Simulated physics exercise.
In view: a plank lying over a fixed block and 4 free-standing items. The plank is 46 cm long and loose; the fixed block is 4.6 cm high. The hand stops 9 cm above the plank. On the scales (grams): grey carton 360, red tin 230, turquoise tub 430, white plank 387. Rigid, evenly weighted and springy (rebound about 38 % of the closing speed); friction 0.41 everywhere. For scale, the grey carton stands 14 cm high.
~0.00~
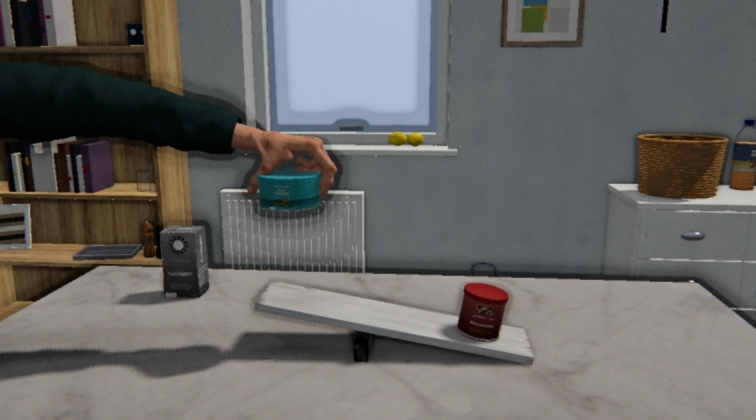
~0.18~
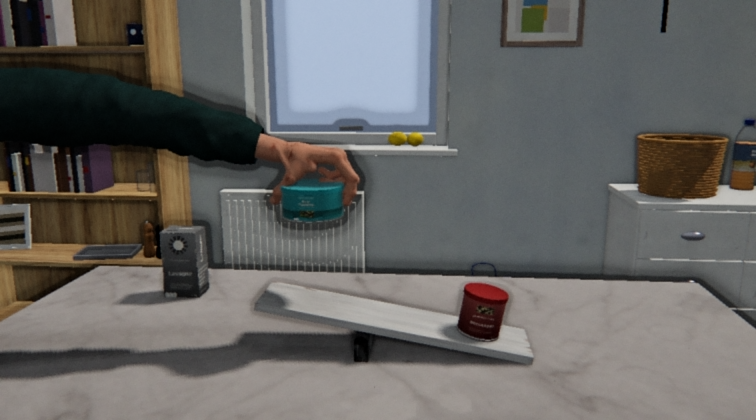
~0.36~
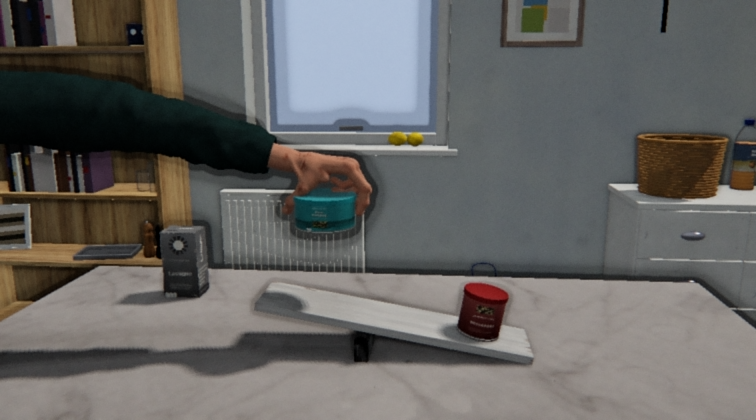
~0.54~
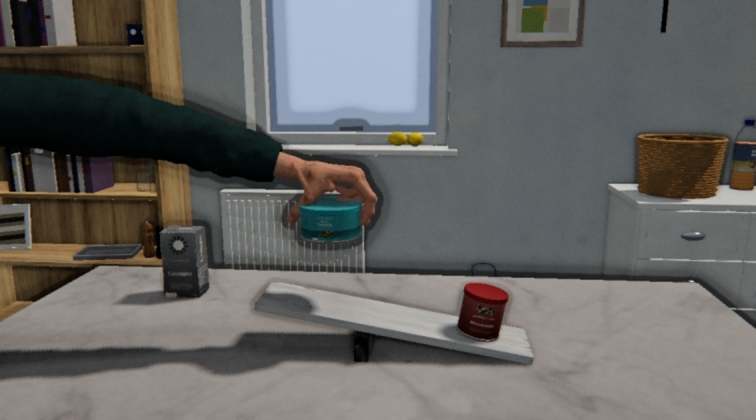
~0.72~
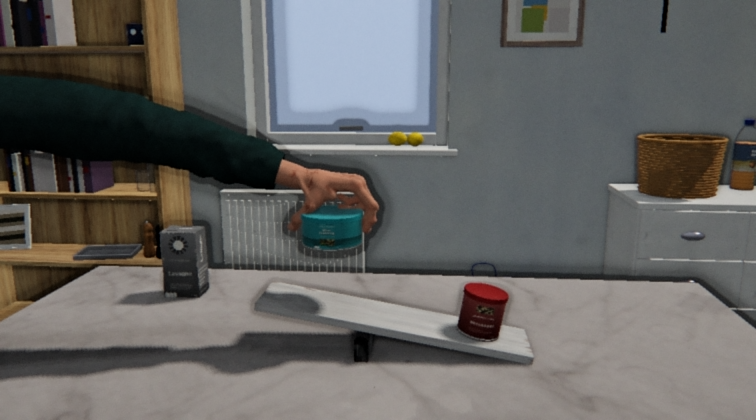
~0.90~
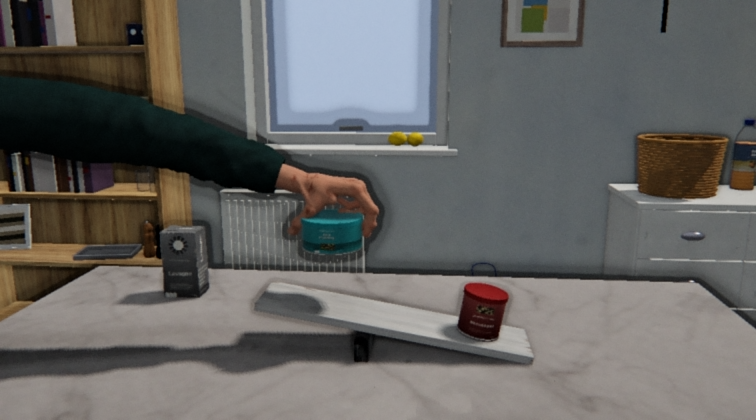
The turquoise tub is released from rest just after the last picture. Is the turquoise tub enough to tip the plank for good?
The plank finishes with the same end low.
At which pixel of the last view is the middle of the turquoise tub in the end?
Around (345, 292).
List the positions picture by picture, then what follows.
In the first picture, 10 cm from its drop point; turquoise tub (290, 190); grey carton (185, 262).
In the second picture, 6 cm from its drop point; turquoise tub (313, 201); white plank (394, 321).
In the third picture, 4 cm from its drop point; turquoise tub (325, 211); red tin (482, 312).
In the fourth picture, 2 cm from its drop point; turquoise tub (330, 220); grey carton (185, 262).
In the fifth picture, 1 cm from its drop point; turquoise tub (332, 228); white plank (394, 321).
In the sixth picture, poised above the raised end; turquoise tub (332, 232); red tin (482, 312).
After 1.10 s, plank at 10°, leaning as at the start; turquoise tub moved 5 cm near (333, 261).
After 1.20 s, plank at 5°, leaning as at the start; turquoise tub 5° off upright near (338, 291); red tin 4° off upright.
After 1.40 s, plank at 10°, leaning as at the start; turquoise tub 10° off upright near (345, 292).
In the end (2.0 s), plank at 10°, leaning as at the start; not toppled but over 4 cm from the start, turquoise tub; the other 3 under 4 cm from the start. At the end, from the last picture's camera, turquoise tub near (345, 292). The plank lies as before.
